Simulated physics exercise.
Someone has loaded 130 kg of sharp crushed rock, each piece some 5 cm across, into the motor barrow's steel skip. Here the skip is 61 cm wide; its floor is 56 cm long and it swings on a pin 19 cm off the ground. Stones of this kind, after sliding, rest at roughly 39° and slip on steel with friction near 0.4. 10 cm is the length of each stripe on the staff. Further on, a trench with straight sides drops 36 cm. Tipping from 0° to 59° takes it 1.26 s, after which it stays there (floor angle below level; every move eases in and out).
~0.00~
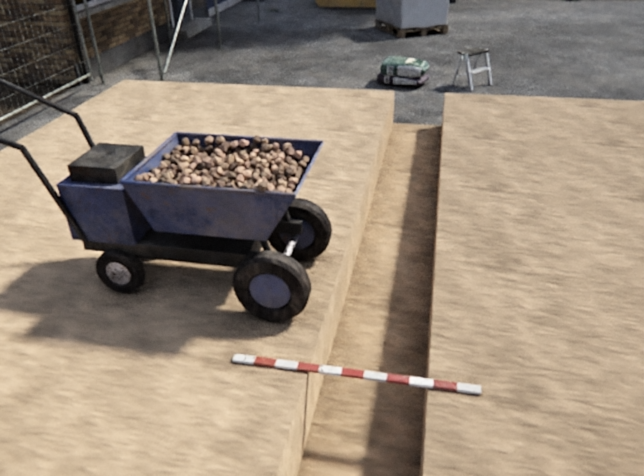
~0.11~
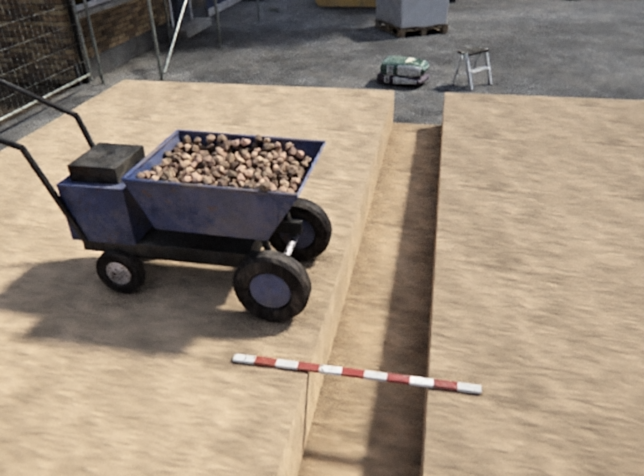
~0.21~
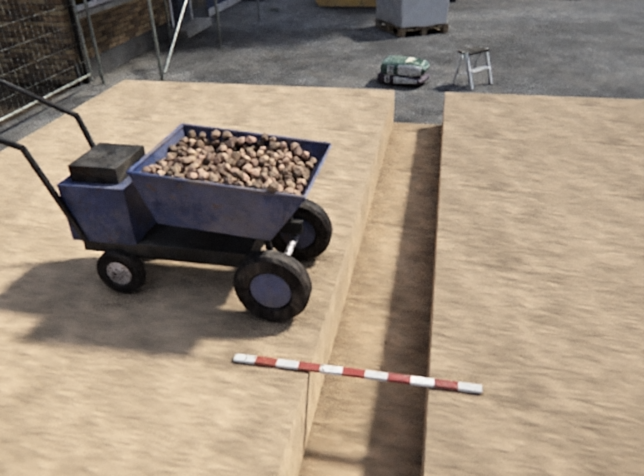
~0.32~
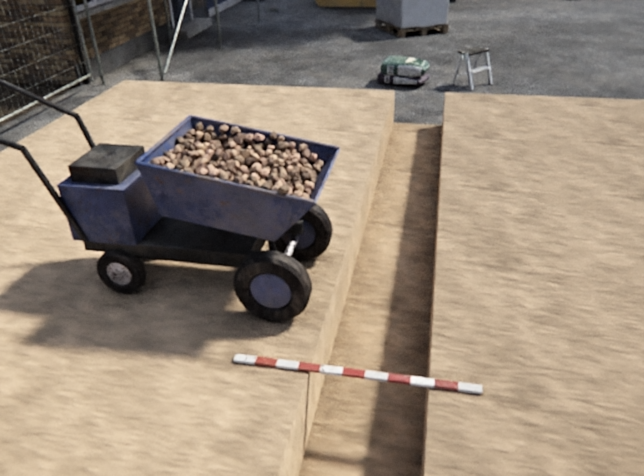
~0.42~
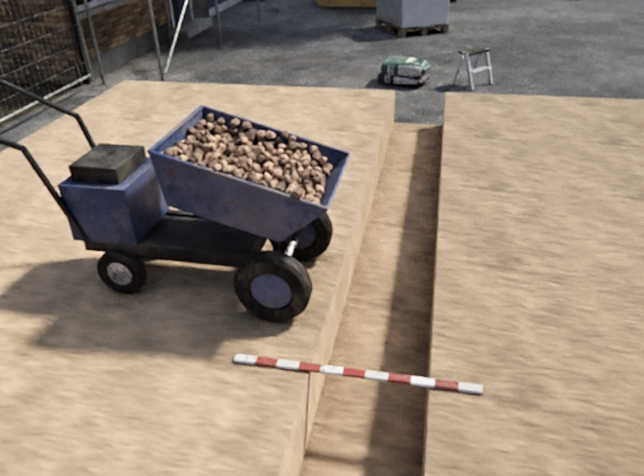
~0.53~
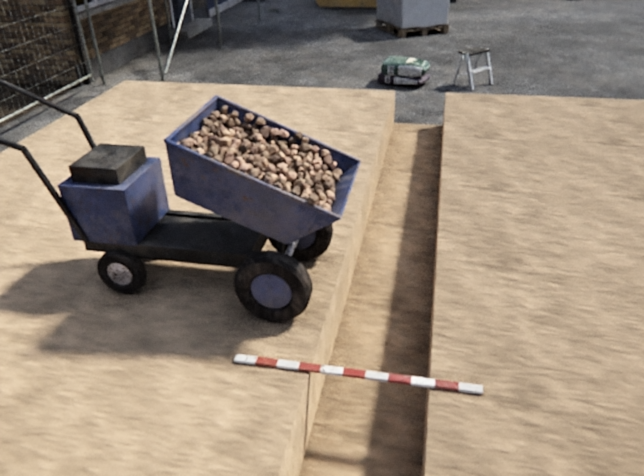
At first, a blue motor barrow heaped with brownish stones stands with its skip level beside a straight-sided trench, a red-and-white striped pole lying across the gap. Then the skip's rear end rises slowly, and its front edge leans right toward the trench. The tilt grows steadily steeper while the wheels stay put.
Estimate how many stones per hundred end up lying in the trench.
20 %.
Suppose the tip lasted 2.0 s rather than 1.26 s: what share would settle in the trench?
With that timing, about 20 per cent.
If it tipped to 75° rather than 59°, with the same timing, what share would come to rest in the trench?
In that case around 70 percent.
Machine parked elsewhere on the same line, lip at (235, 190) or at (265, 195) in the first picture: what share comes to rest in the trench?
Near 25 and near 25 percent.
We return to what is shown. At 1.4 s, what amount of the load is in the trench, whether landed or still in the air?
About 5 per cent by then.
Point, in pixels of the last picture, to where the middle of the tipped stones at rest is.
The tipped stones centre close to (414, 346).
After 0.9 s the floor is at 50°; 100 % in the skip; the foremost stones are at (365, 238).
After 1.4 s the floor is at 59°; 94 % in the skip, 6 % in the trench; the foremost stones are at (426, 293).
After 1.7 s the floor is at 59°; 84 % in the skip, 13 % in the trench, 3 % past the trench; the foremost stones are at (479, 305).
After 3.7 s the floor is at 59°; 77 % in the skip, 20 % in the trench, 3 % past the trench; the foremost stones are at (494, 317).
